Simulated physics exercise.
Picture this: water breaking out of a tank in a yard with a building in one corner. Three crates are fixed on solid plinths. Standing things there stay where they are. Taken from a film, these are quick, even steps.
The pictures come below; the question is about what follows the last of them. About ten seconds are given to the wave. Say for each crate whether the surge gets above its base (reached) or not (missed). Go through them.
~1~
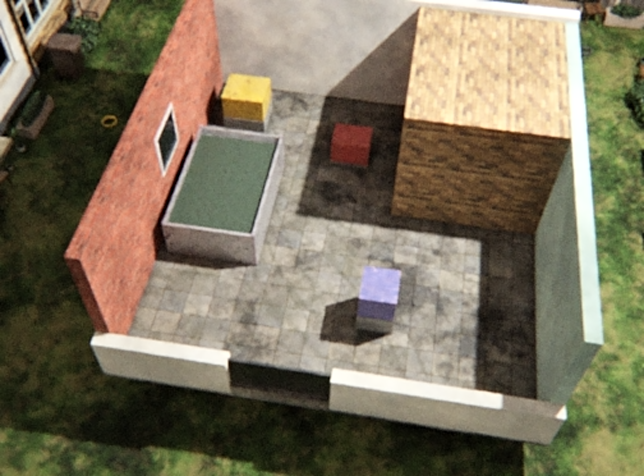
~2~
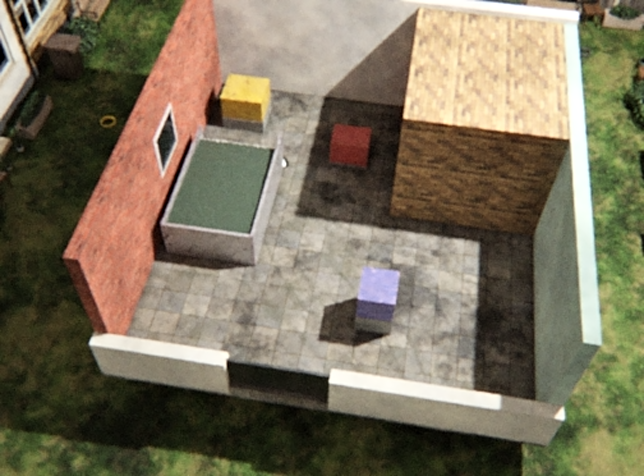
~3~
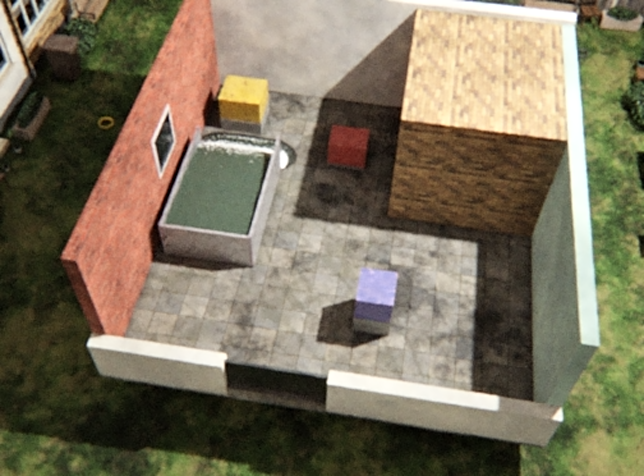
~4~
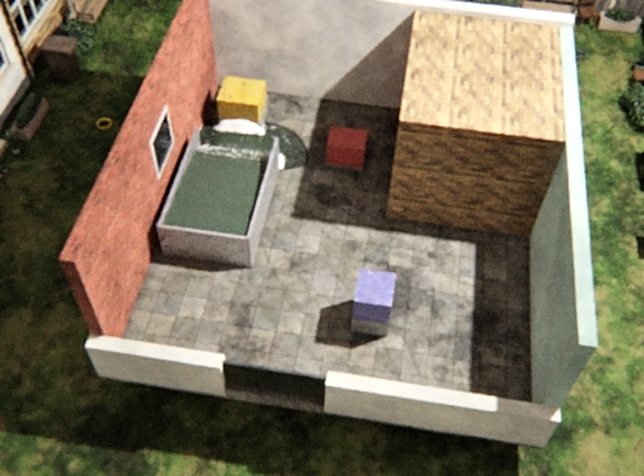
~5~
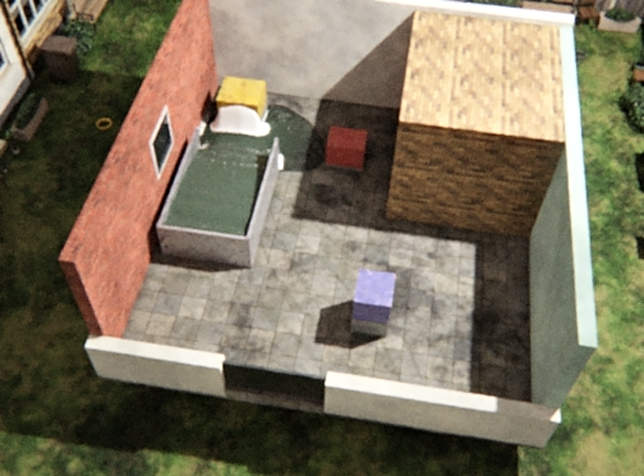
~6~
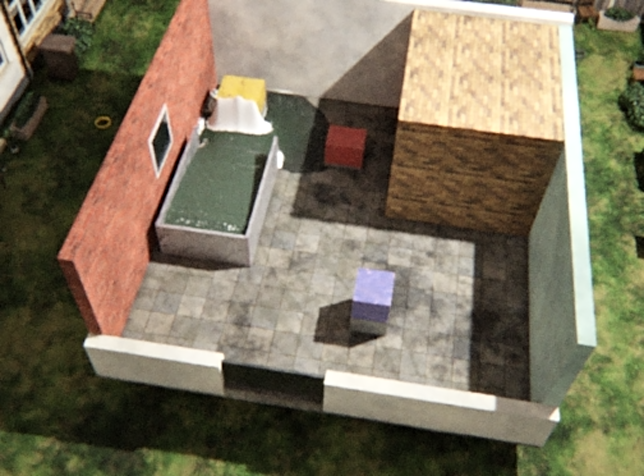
Blue crate: Missed; red crate: Reached; yellow crate: Reached.
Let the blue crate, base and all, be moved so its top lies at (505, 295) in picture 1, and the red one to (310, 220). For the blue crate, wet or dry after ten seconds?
Looking at it, the blue crate is never reached.
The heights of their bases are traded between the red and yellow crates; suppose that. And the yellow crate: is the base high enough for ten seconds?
Then: The yellow crate is reached.
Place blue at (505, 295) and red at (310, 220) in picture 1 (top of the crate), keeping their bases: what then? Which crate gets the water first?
Judging by the pictures, the yellow one.
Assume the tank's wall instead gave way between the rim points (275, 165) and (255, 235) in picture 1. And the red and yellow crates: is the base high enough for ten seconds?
The red crate is flooded and the yellow crate is untouched.
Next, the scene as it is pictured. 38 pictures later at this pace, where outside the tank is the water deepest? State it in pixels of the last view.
Roughly (216, 90).
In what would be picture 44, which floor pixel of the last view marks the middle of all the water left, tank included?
Somewhere near (281, 195).
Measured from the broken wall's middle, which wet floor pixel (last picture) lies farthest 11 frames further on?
Roughly (396, 108).
A moment on, water covers 20 % of the floor; the blue crate not reached, the red crate water round its plinth, the yellow crate water round its plinth.
Next, water covers 25 % of the floor; the blue crate not reached, the red crate water round its plinth, the yellow crate water round its plinth.
Then, water covers 45 % of the floor; the blue crate water round its plinth, the red crate water round its plinth, the yellow crate water round its plinth.
Later, water covers 75 % of the floor; the blue crate water round its plinth, the red crate water round its plinth, the yellow crate water round its plinth.
In the end, water covers 95 % of the floor; the blue crate stayed above the water, the red crate was topped, the yellow crate was topped.
